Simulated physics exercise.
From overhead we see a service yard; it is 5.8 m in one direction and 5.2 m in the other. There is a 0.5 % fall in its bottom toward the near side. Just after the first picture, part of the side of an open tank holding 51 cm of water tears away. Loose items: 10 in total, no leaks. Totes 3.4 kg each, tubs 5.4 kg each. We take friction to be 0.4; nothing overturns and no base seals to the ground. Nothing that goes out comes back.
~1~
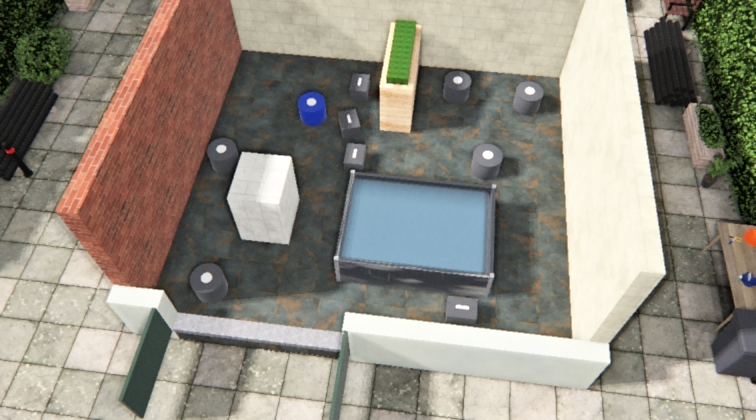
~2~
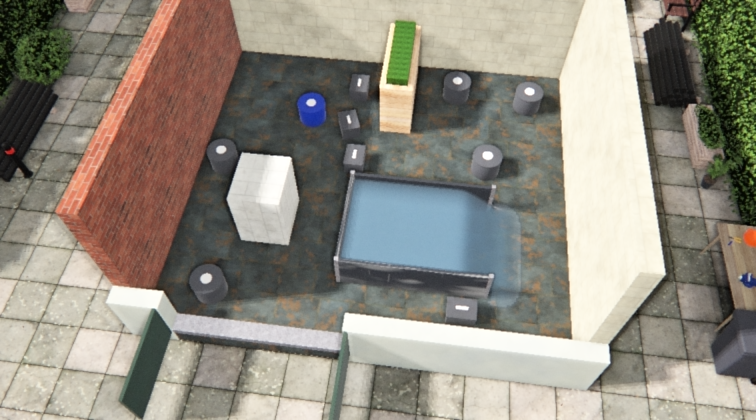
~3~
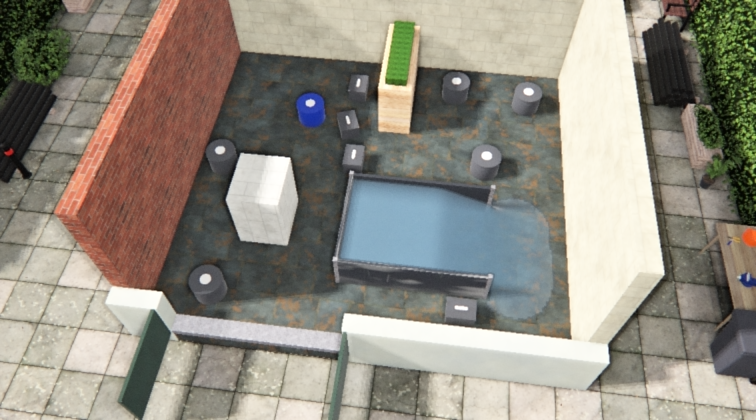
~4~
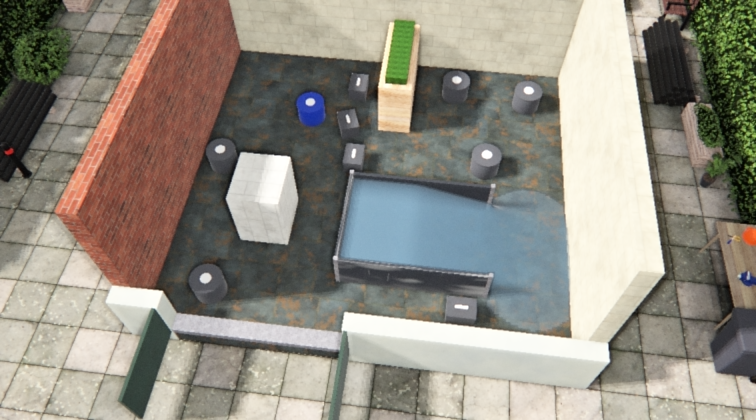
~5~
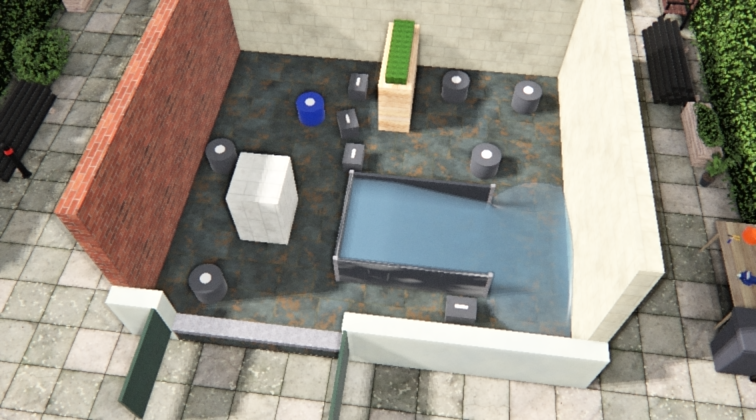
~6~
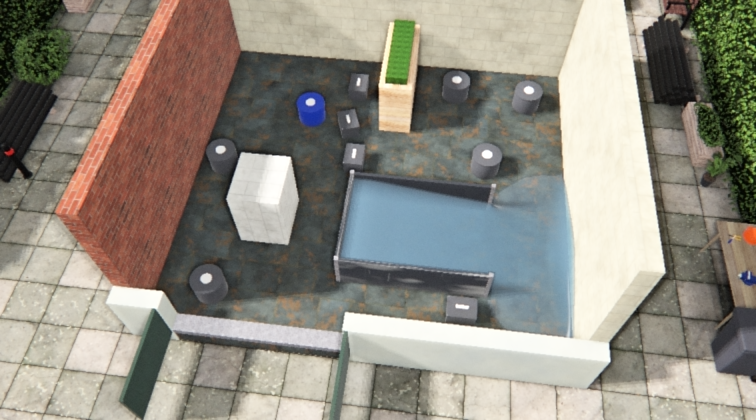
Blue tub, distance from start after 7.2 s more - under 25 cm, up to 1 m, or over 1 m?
It hardly moves.
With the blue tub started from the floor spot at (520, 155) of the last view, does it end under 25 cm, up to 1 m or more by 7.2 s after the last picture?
Observed: Object shuffles over a little.
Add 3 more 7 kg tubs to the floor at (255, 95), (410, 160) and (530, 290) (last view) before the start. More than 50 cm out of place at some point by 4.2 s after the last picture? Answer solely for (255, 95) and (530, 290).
Well, the first is lower and the second higher.
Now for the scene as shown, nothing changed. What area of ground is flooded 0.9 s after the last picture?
My estimate is roughly 8.0 m2.
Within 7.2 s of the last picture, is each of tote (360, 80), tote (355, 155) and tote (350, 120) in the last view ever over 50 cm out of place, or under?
Within the limit, then within the limit, then within the limit.
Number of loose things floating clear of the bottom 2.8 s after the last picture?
Answer: 3.
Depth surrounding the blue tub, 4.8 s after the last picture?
0 cm, roughly.
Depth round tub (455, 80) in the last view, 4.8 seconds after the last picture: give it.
Depth: Near 6 cm.
Then, 0.9 s after the last picture the blue tub is near (311, 102), 0.0 m from its start, aground; 0 of 10 are out; 0 afloat.
Then, 2.8 s after the last picture the blue tub is near (311, 102), 0.0 m from its start, aground; 0 of 10 are out; 3 afloat.
Then, 4.8 s after the last picture the blue tub is near (311, 102), 0.0 m from its start, aground; 1 of 10 are out; 4 afloat.
Then, 7.2 s after the last picture the blue tub is near (312, 101), 0.0 m from its start, aground; 1 of 10 are out; 5 afloat.
